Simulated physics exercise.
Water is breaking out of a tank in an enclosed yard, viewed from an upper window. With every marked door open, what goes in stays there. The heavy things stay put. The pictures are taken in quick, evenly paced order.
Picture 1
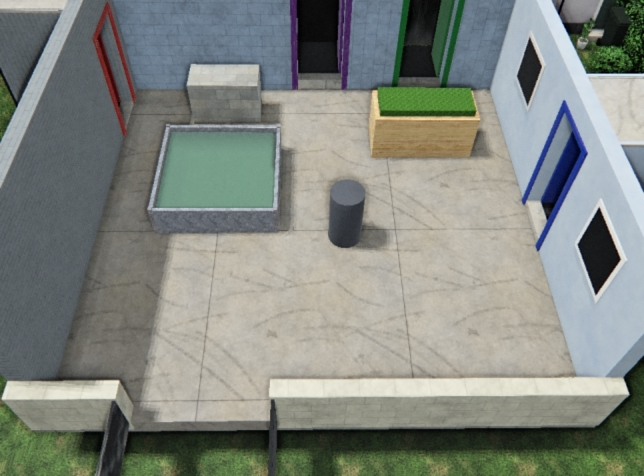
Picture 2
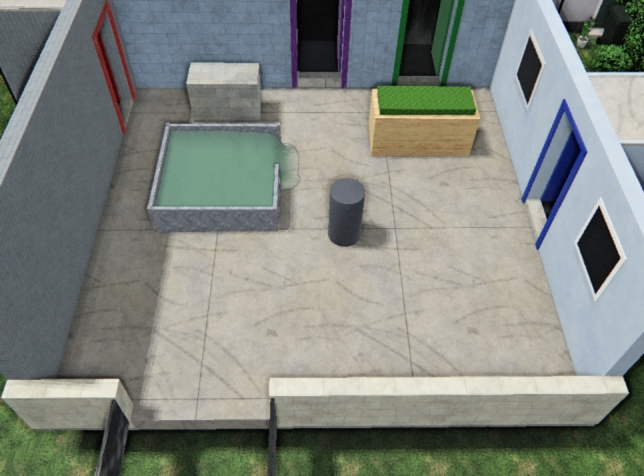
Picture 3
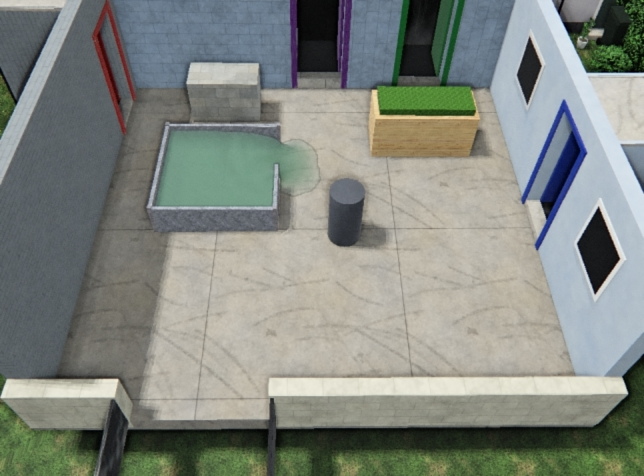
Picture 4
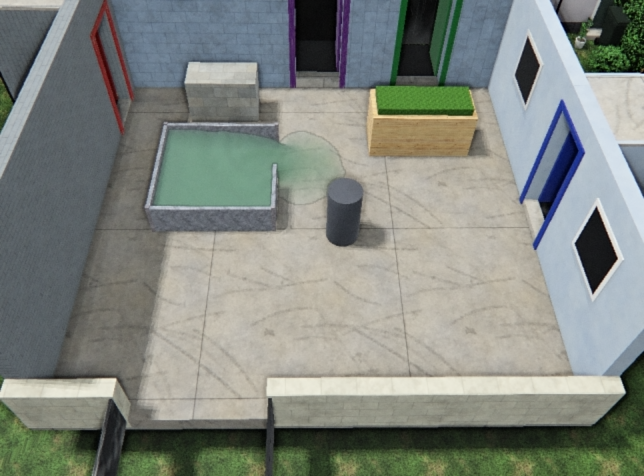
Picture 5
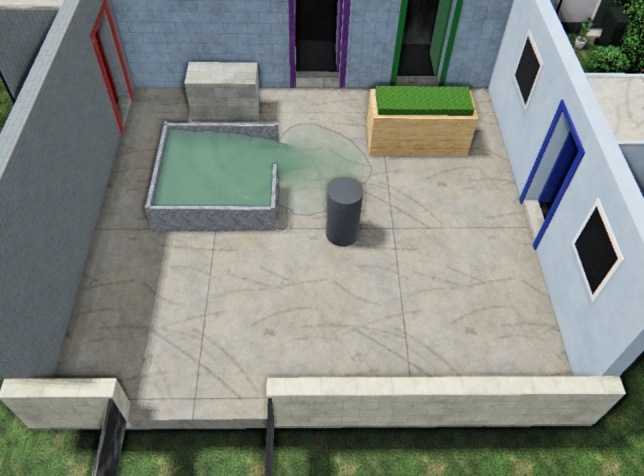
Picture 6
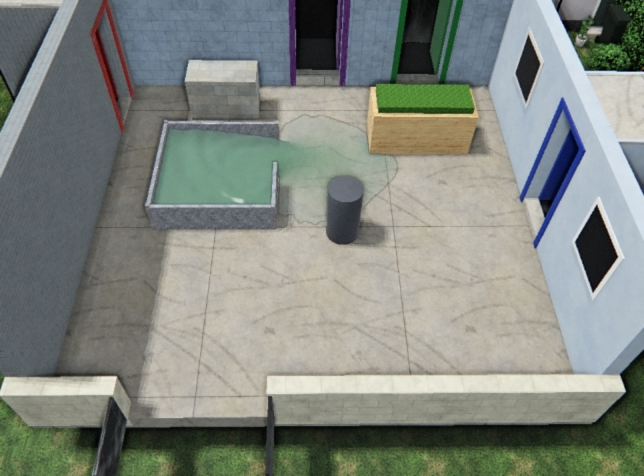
A stone tank of green water sat still in a walled yard, then water broke out of its right side and spread across the paving, behind the dark post and toward the wooden planter.
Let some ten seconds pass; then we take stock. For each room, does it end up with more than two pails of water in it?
One by one: Purple door: Two buckets or fewer; green door: Two buckets or fewer; red door: Two buckets or fewer; blue door: Two buckets or fewer.
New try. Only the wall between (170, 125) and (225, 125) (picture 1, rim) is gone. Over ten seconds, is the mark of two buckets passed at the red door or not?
My guess is that the red door surpasses the threshold.
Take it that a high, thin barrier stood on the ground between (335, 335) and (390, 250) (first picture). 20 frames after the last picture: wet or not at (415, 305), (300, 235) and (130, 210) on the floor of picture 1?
Results in order: Bone-dry / bone-dry / bone-dry.
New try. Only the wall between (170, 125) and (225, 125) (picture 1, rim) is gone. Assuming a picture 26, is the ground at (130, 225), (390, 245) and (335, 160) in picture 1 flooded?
Going in your order, I'd say still bare, then still bare, then drenched.
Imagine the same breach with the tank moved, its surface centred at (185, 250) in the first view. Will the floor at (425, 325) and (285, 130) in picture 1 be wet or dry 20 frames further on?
In order: Reached by the flood and not reached.
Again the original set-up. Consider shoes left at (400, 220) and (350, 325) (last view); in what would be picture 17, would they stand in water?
Taken in order, drenched then bone-dry.
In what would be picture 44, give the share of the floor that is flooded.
Roughly 50 per cent.
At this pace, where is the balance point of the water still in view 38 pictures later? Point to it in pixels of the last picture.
The spot I would choose is (344, 187).
A moment on, water covers 15 % of the floor; the purple door not reached, the green door not reached, the red door not reached, the blue door not reached.
Next, water covers 25 % of the floor; the purple door wet at the sill, nothing in, the green door wet at the sill, nothing in, the red door not reached, the blue door not reached.
Then, water covers 40 % of the floor; the purple door wet at the sill, nothing in, the green door wet at the sill, nothing in, the red door not reached, the blue door under two buckets in.
Later, water covers 50 % of the floor; the purple door wet at the sill, nothing in, the green door wet at the sill, nothing in, the red door wet at the sill, nothing in, the blue door under two buckets in.
In the end, water covers 80 % of the floor; the purple door wet at the sill, nothing in, the green door wet at the sill, nothing in, the red door wet at the sill, nothing in, the blue door under two buckets in.
